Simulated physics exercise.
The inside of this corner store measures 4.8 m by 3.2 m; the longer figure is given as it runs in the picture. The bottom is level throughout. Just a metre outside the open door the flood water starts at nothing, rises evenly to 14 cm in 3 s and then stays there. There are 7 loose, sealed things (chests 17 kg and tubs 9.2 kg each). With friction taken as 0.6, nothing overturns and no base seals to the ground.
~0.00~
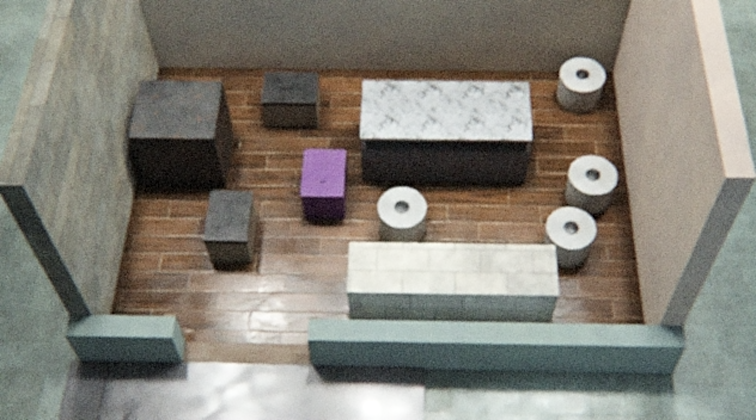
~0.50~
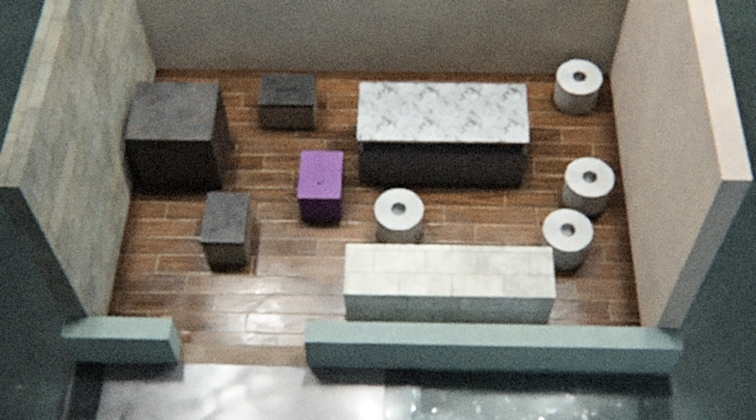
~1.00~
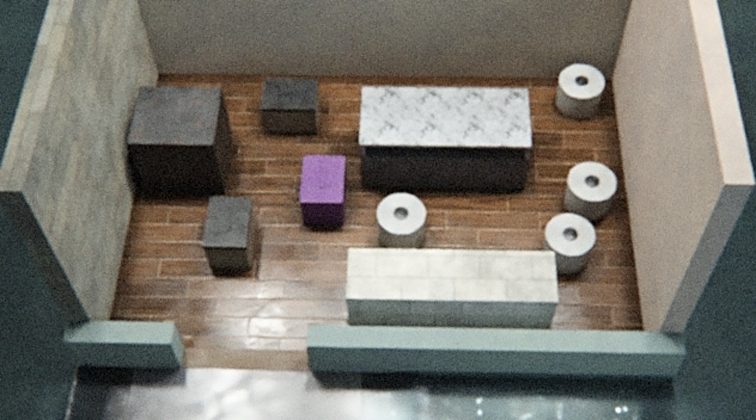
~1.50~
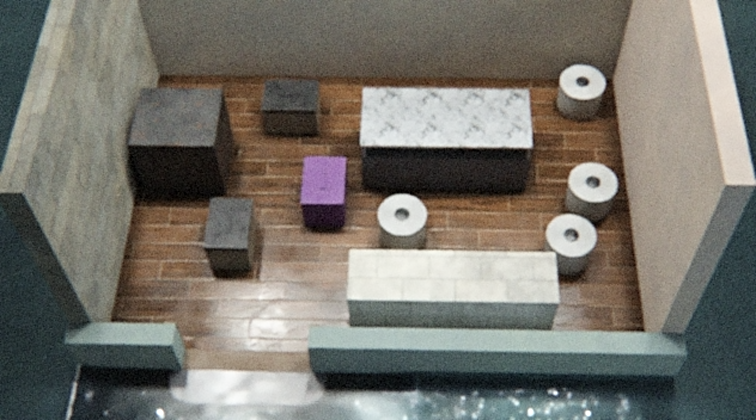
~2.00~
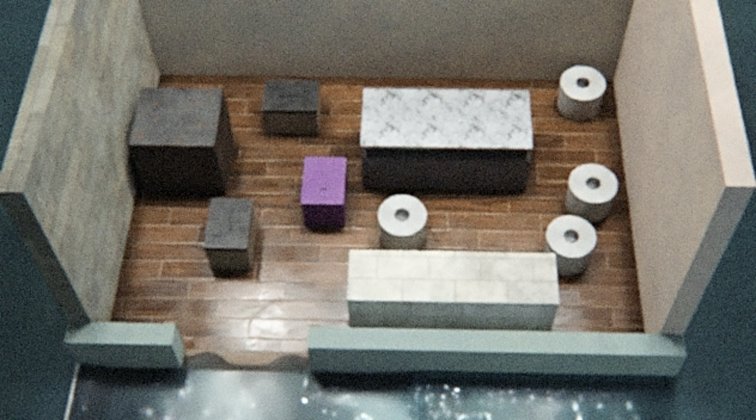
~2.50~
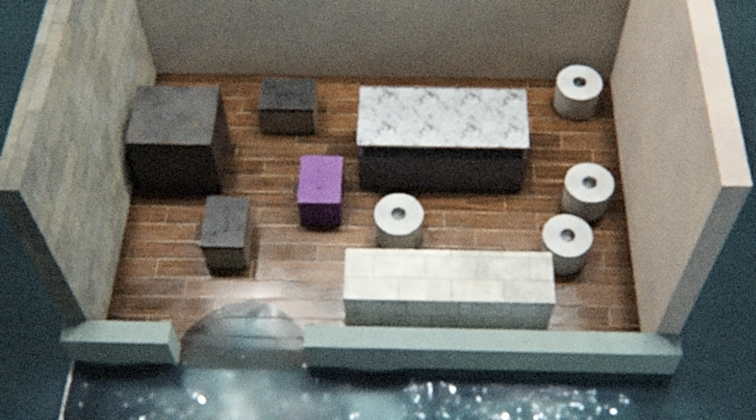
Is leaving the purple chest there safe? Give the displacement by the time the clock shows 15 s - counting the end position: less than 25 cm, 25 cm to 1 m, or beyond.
It will likely make a long trip.
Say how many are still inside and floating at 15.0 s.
At that time the total is 6.
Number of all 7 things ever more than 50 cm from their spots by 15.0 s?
Answer: 5.
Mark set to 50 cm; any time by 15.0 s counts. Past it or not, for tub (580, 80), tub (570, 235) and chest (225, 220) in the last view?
Note - in order: Smaller; smaller; farther.
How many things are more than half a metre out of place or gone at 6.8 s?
The answer is 0.
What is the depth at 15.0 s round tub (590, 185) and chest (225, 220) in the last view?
First roughly 8 cm, second roughly 10 cm.
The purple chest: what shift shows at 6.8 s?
It has shifted about 0 cm.
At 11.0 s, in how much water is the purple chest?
8 cm or so.
After 3.5 s the purple chest is near (320, 179), 0.0 m from its start, aground; 0 afloat.
After 6.8 s the purple chest is near (320, 179), 0.0 m from its start, aground; 0 afloat.
After 11.0 s the purple chest is near (336, 80), 1.2 m from its start, afloat; 4 afloat.
After 15.0 s the purple chest is near (496, 65), 2.2 m from its start, afloat; 6 afloat.
